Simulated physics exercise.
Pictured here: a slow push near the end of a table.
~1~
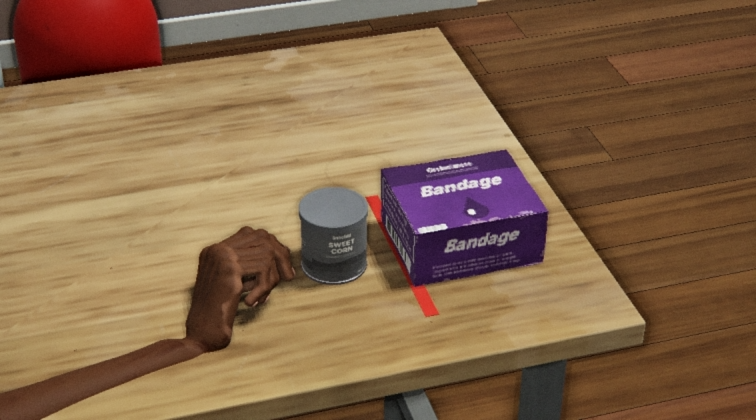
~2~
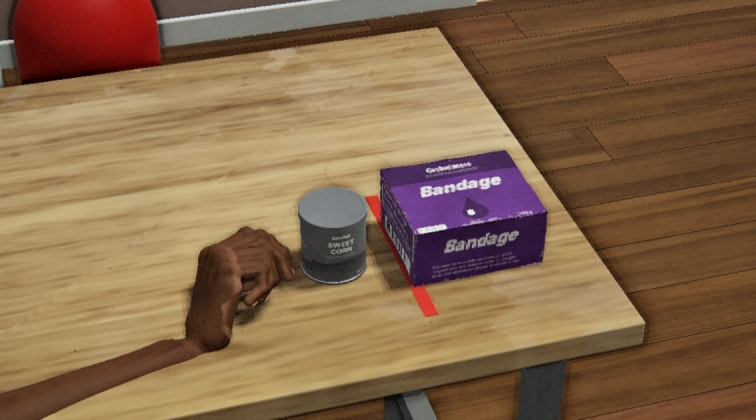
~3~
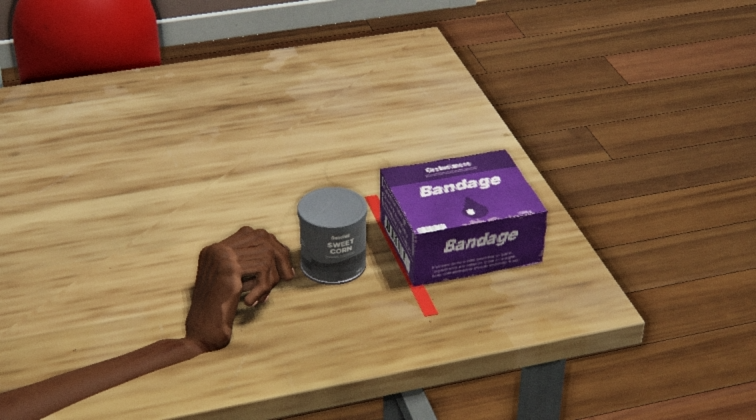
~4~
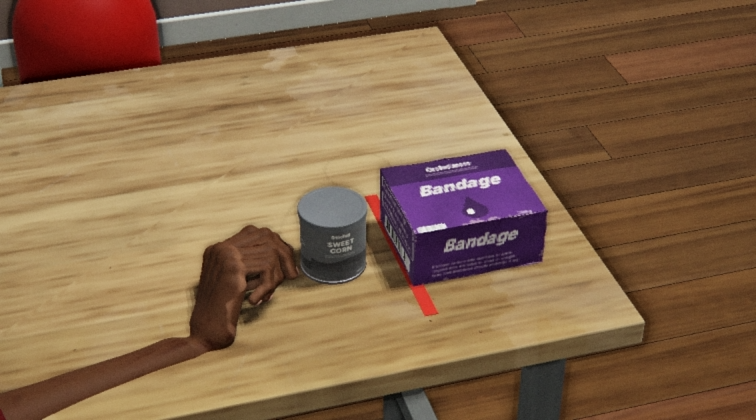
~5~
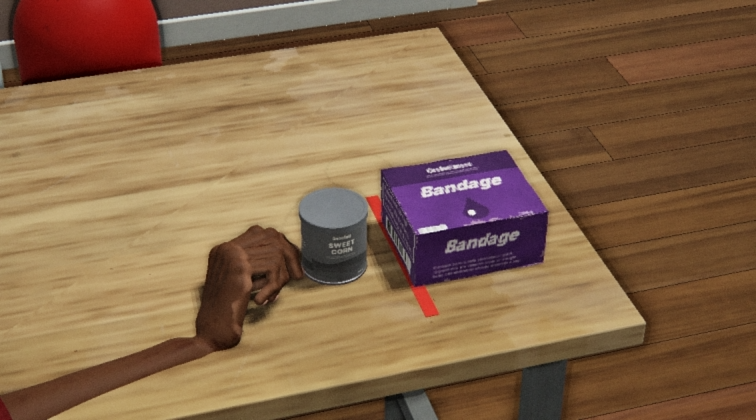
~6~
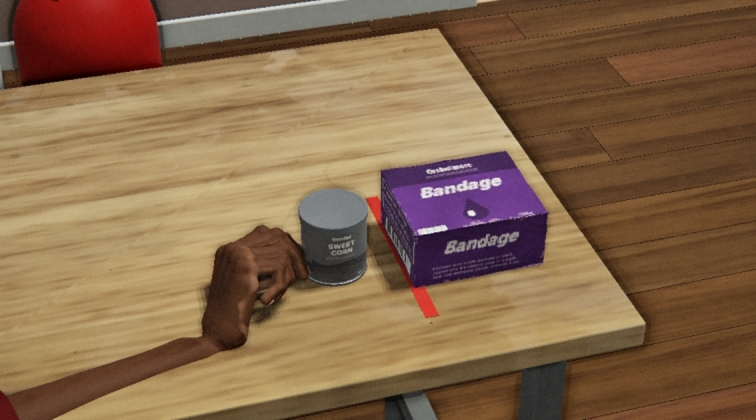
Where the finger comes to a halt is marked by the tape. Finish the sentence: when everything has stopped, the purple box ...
... sits on the table still.
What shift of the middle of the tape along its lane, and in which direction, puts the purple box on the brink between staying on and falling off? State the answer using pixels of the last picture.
Direction right, distance about 44 px.
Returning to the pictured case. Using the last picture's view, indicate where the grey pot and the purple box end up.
In the last picture, the grey pot sits at (439, 219) while the purple box sits at (535, 204).
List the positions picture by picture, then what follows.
The first frame shows purple box (462, 216); grey pot (334, 236).
The second frame shows purple box (461, 216); grey pot (334, 237).
The third frame shows purple box (461, 216); grey pot (333, 236).
The fourth frame shows purple box (461, 216); grey pot (333, 236).
The fifth frame shows purple box (462, 217); grey pot (334, 237).
The sixth frame shows purple box (461, 217); grey pot (334, 238).
Then, 0.66 s past the last view, purple box travelled a little near (477, 214).
Then, 1.04 s past the last view, purple box travelled a little near (504, 209).
Then, 1.36 s past the last view, purple box travelled a little near (526, 205).
Finally, the purple box is still on the table, near (535, 204).
